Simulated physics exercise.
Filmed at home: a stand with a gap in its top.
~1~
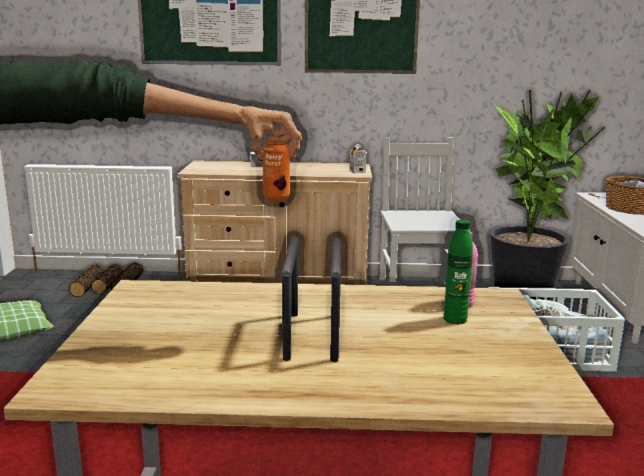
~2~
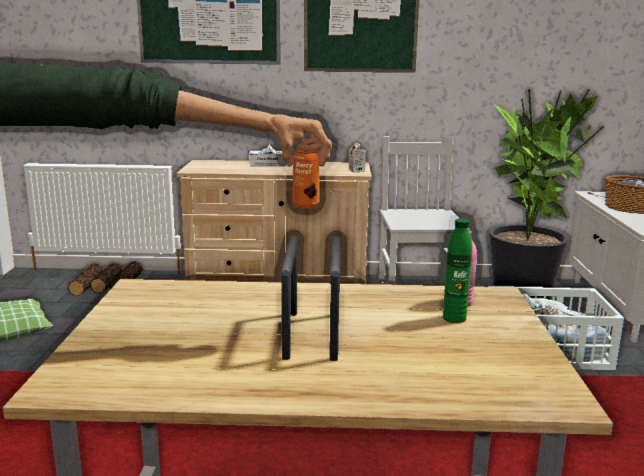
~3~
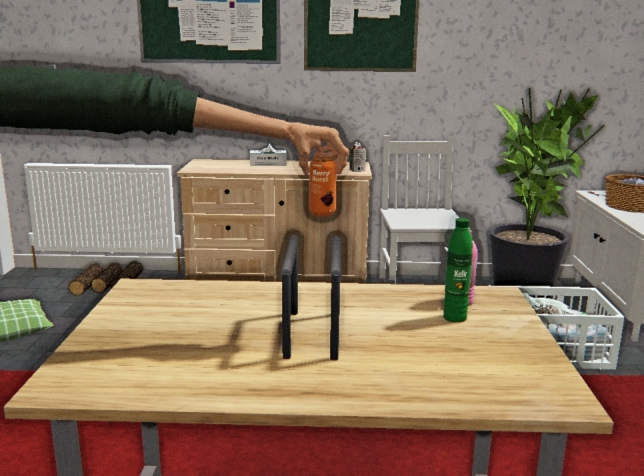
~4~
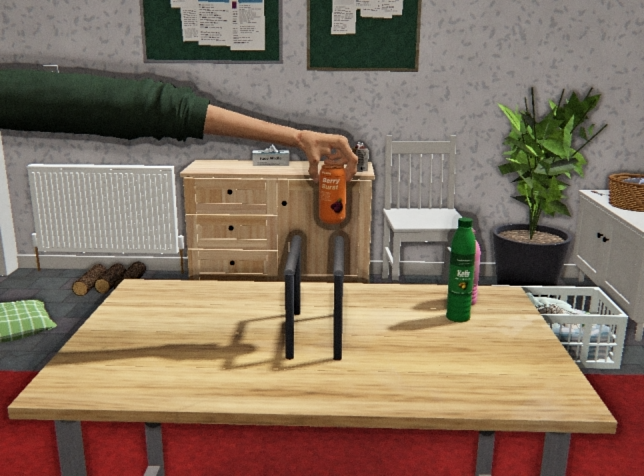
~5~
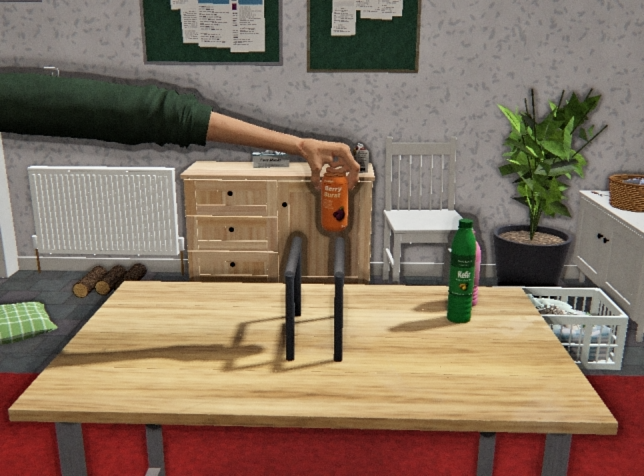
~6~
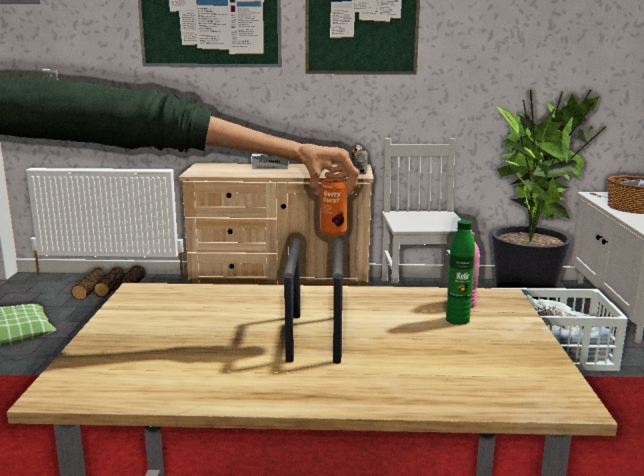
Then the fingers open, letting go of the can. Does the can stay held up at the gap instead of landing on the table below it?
Yes, it stays up at the gap.
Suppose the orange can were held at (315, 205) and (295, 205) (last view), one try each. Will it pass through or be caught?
Passes the gap, then is held back.
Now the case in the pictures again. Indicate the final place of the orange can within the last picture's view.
Near (307, 247).
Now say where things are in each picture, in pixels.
On its way; orange can (276, 171), in the first picture.
On its way; orange can (306, 179), in the second picture.
On its way; orange can (323, 186), in the third picture.
On its way; orange can (332, 194), in the fourth picture.
On its way; orange can (335, 202), in the fifth picture.
Poised above the slot; orange can (334, 207), in the sixth picture.
Then, 0.20 s after the last picture, orange can slid about its own width near (333, 227).
Then, 0.30 s after the last picture, orange can tipped 18° from how it was near (324, 230).
Then, 0.40 s after the last picture, orange can tipped 61° from how it was near (308, 247).
At rest, tipped over on the stand or table, orange can; the other 2 in place. Seen from the same camera at the end, orange can near (307, 248). The can is caught.
